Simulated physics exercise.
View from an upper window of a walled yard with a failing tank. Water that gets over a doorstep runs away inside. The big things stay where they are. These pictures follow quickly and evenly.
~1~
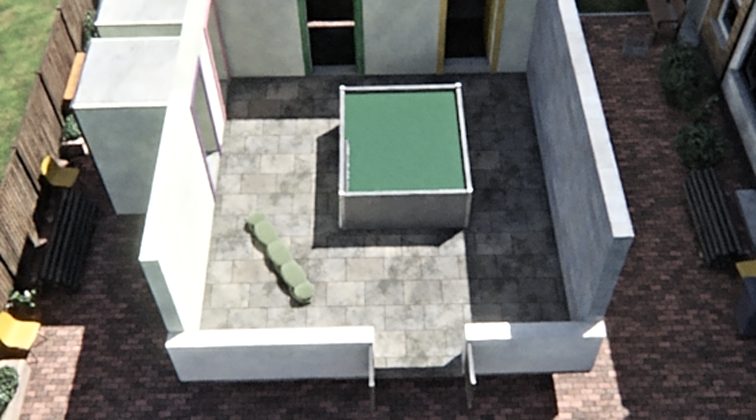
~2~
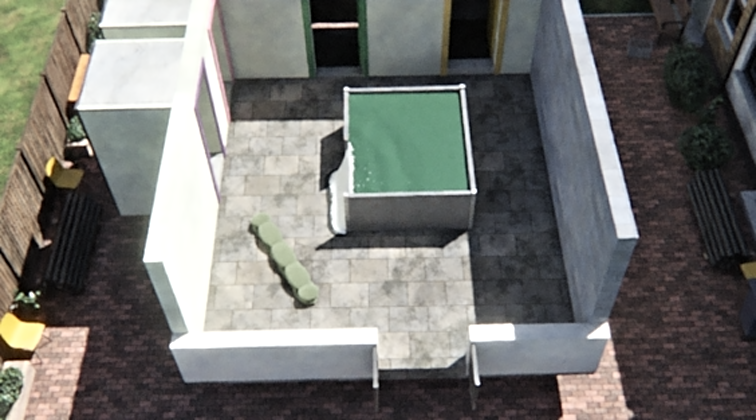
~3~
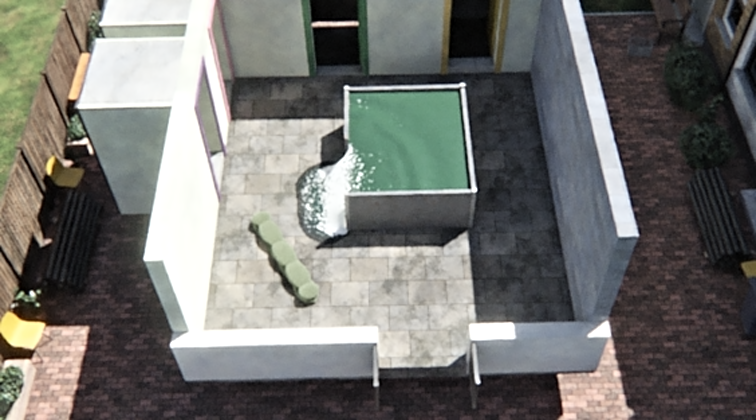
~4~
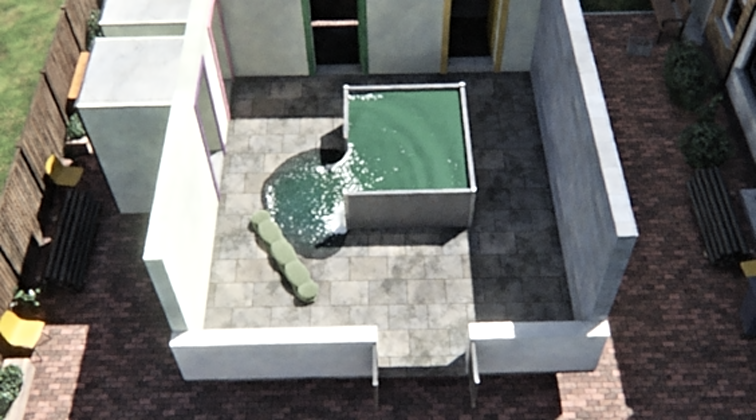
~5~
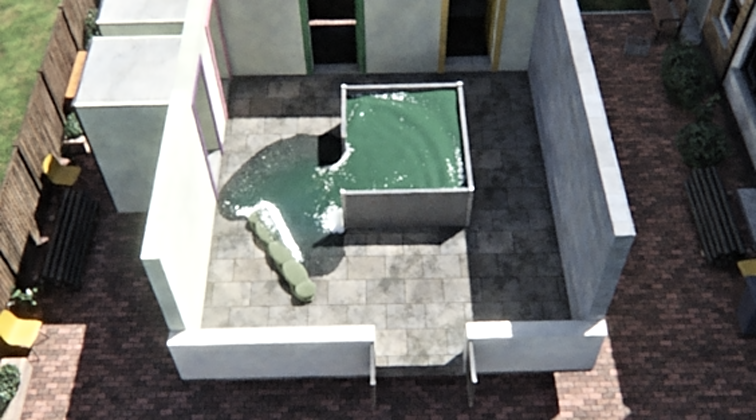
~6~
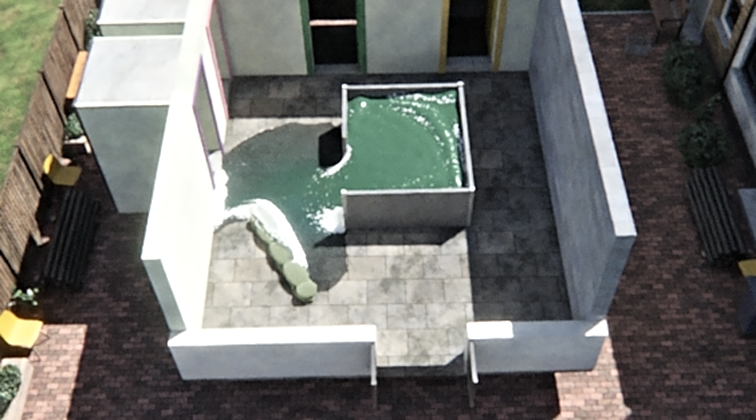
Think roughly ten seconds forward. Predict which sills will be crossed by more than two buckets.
One by one: The pink door gets overrun I think; the yellow door holds up fine I think; the purple door gets overrun I think; the green door gets overrun I think.
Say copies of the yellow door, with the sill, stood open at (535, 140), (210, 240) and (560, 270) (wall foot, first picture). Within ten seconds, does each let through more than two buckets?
Log: Door one is below the limit; door two is above the limit; door three is below the limit.
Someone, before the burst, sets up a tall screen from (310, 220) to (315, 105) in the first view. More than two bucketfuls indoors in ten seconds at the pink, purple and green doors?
Note - pink door: Does not reach it; purple door: Does not reach it; green door: Crosses the line.
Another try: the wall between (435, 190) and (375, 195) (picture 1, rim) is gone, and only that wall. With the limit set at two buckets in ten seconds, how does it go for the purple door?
Purple remains below.
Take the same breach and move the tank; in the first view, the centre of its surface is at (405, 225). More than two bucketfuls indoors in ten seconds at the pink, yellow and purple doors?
The pink one exceeds the limit, the yellow one stays within the limit, and the purple one stays within the limit.
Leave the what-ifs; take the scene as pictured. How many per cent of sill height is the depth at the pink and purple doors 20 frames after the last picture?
I'd put it at close to 130 and 160 per cent.
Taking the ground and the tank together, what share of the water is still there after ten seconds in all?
Roughly 80 percent.
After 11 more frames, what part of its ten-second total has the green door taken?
Around 0 percent.
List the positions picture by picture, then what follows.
Still water in the water tank at (403, 140), in the first frame.
The front is at (343, 234), out from the gap at (349, 189), in the second frame.
Water pours out at (350, 190) and has run to (310, 172), in the third frame.
The front is at (266, 190), out from the gap at (349, 190), in the fourth frame.
Water pours out at (347, 189) and has run to (225, 193), in the fifth frame.
The front is at (222, 164), out from the gap at (348, 189), in the sixth frame.
A moment on, water covers 30 % of the floor; the pink door wet at the sill, nothing in, the yellow door not reached, the purple door over two buckets in, the green door not reached.
Next, water covers 45 % of the floor; the pink door wet at the sill, nothing in, the yellow door not reached, the purple door far over two buckets in, the green door wet at the sill, nothing in.
Then, water covers 65 % of the floor; the pink door under two buckets in, the yellow door not reached, the purple door far over two buckets in, the green door under two buckets in.
Later, water covers 90 % of the floor; the pink door over two buckets in, the yellow door wet at the sill, nothing in, the purple door far over two buckets in, the green door over two buckets in.
In the end, water covers 95 % of the floor; the pink door over two buckets in, the yellow door wet at the sill, nothing in, the purple door far over two buckets in, the green door over two buckets in.
